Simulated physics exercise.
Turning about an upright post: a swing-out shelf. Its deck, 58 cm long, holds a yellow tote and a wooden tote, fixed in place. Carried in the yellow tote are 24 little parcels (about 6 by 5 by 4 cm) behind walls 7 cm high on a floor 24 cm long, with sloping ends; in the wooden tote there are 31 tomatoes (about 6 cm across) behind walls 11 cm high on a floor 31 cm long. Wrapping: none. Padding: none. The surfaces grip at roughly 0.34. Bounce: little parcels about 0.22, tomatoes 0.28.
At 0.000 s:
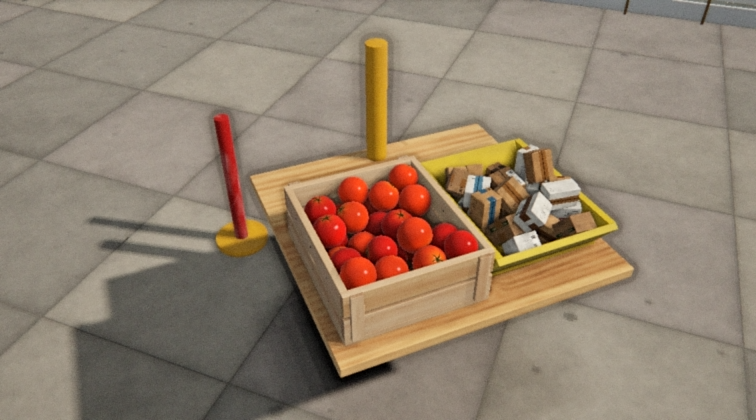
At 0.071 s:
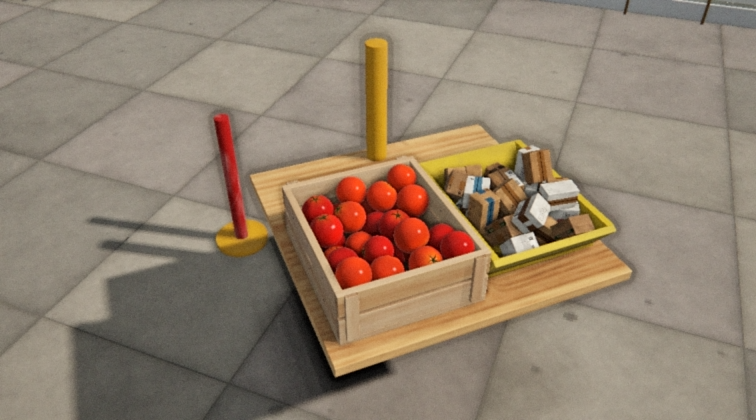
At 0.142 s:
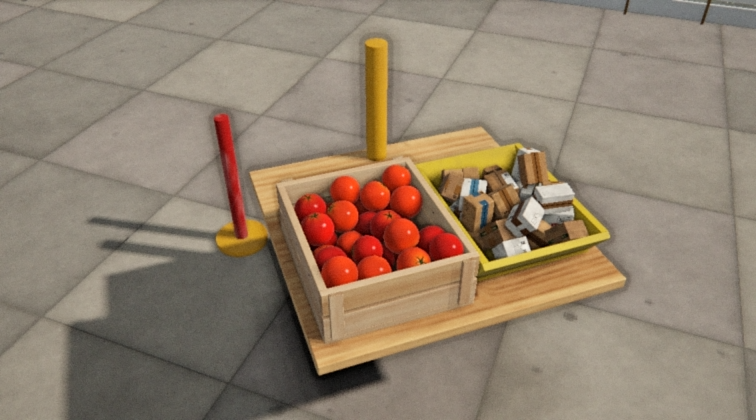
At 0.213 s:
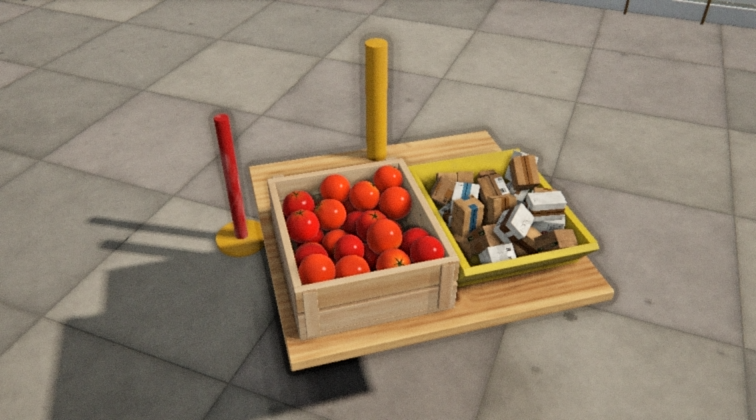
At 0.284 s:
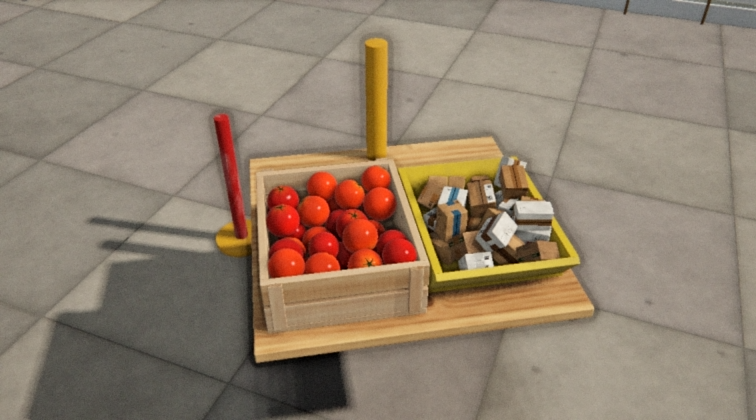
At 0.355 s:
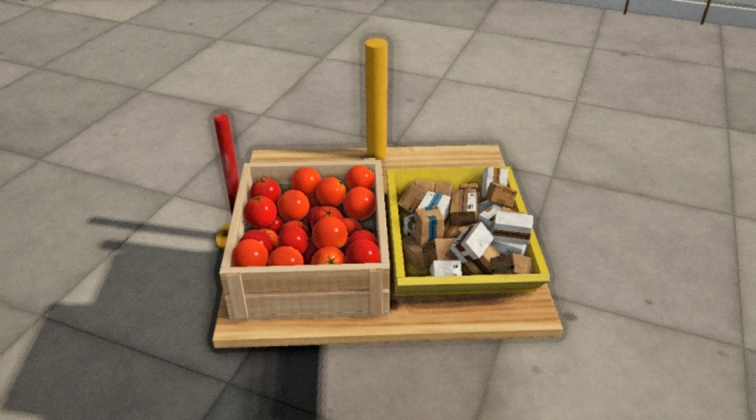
A floor of large grey paving tiles is seen from above at an angle, by a camera that stays still. A wooden shelf beside an upright yellow post carries a pale wooden tote of red tomatoes on the left and a yellow tote of brown and white parcels on the right, with a red post farther left. The shelf swings clockwise about the yellow post, slowly then faster, carrying both totes leftward and partly covering the red post's base.
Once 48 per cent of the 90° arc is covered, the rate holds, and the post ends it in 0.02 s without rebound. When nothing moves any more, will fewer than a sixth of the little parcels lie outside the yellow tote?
Yes, under a sixth are out.
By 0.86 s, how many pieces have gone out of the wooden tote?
Out by then, roughly: Wooden tote 0.
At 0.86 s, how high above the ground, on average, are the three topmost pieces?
About 56 cm up, on average.
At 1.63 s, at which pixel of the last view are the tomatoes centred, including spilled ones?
In the last view they're centred near (210, 131).
After 0.78 s, end of the swing.
After 0.86 s, 1 of 24 out of the yellow tote and 0 of 31 out of the wooden tote.
After 0.98 s, 1 of 24 out of the yellow tote and 0 of 31 out of the wooden tote.
After 1.20 s, 1 of 24 out of the yellow tote and 0 of 31 out of the wooden tote.
When it is over (at 1.63 s), 2 of 24 out of the yellow tote and 0 of 31 out of the wooden tote. Asked share, 2 of 24, 8 per cent.
